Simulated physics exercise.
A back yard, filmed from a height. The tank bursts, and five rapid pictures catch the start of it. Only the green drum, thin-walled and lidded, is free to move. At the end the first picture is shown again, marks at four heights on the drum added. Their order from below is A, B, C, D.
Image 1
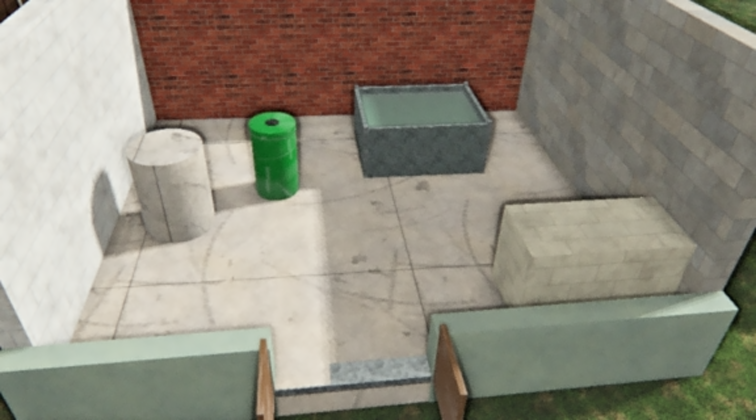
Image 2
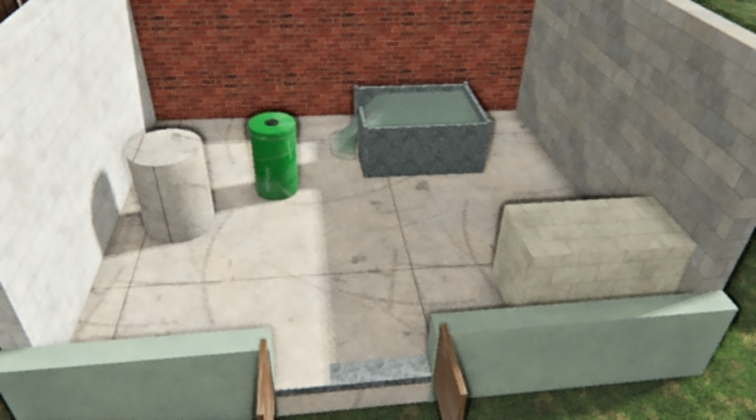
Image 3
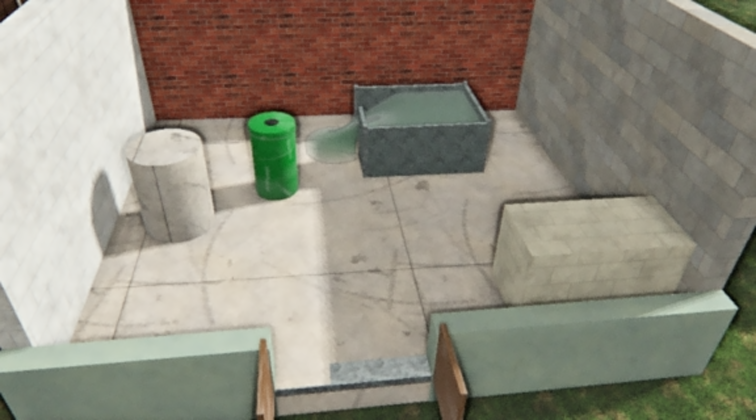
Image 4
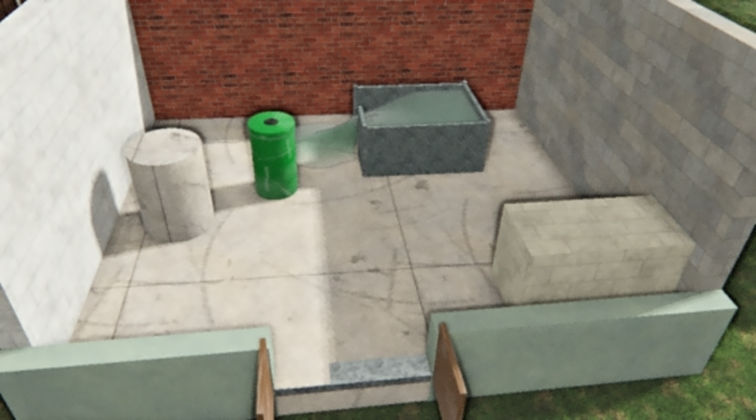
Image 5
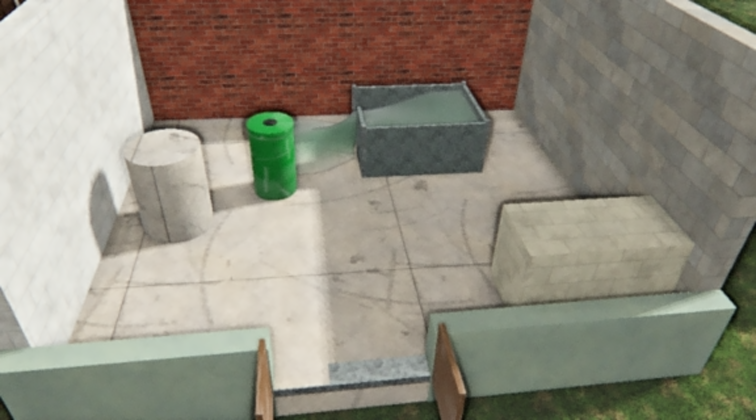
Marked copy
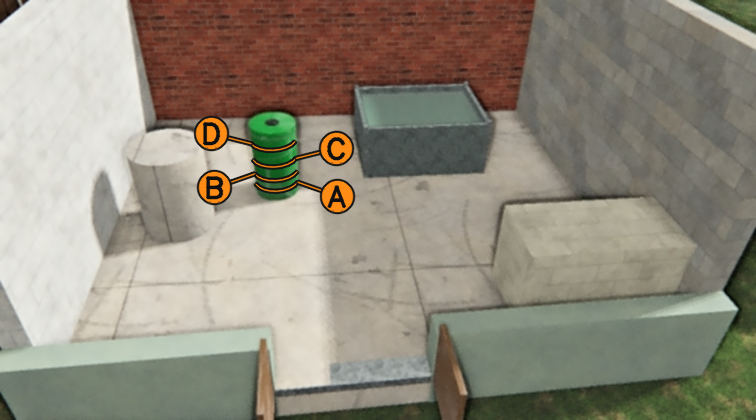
A paved back yard, enclosed by a red brick wall at the back and pale and grey walls at the sides, is seen from above. A pale cylinder and a green drum stand at left, a grey tank of greenish water behind, a pale block at right, and an open brown gate in front. Water pours from the tank's left side and spreads leftward, while the drum and camera stay still.
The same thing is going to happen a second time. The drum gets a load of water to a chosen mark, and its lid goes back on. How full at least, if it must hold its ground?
That is level A.
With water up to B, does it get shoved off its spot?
No.
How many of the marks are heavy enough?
All of them.
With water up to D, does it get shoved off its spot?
No.
On the marked copy, A at (276, 191); B at (275, 180); C at (274, 167); D at (272, 150); from the bottom up A, B, C, D.
Choosing A, it does not move.
Choosing B, it does not move.
Choosing C, it does not move.
Choosing D, it does not move.
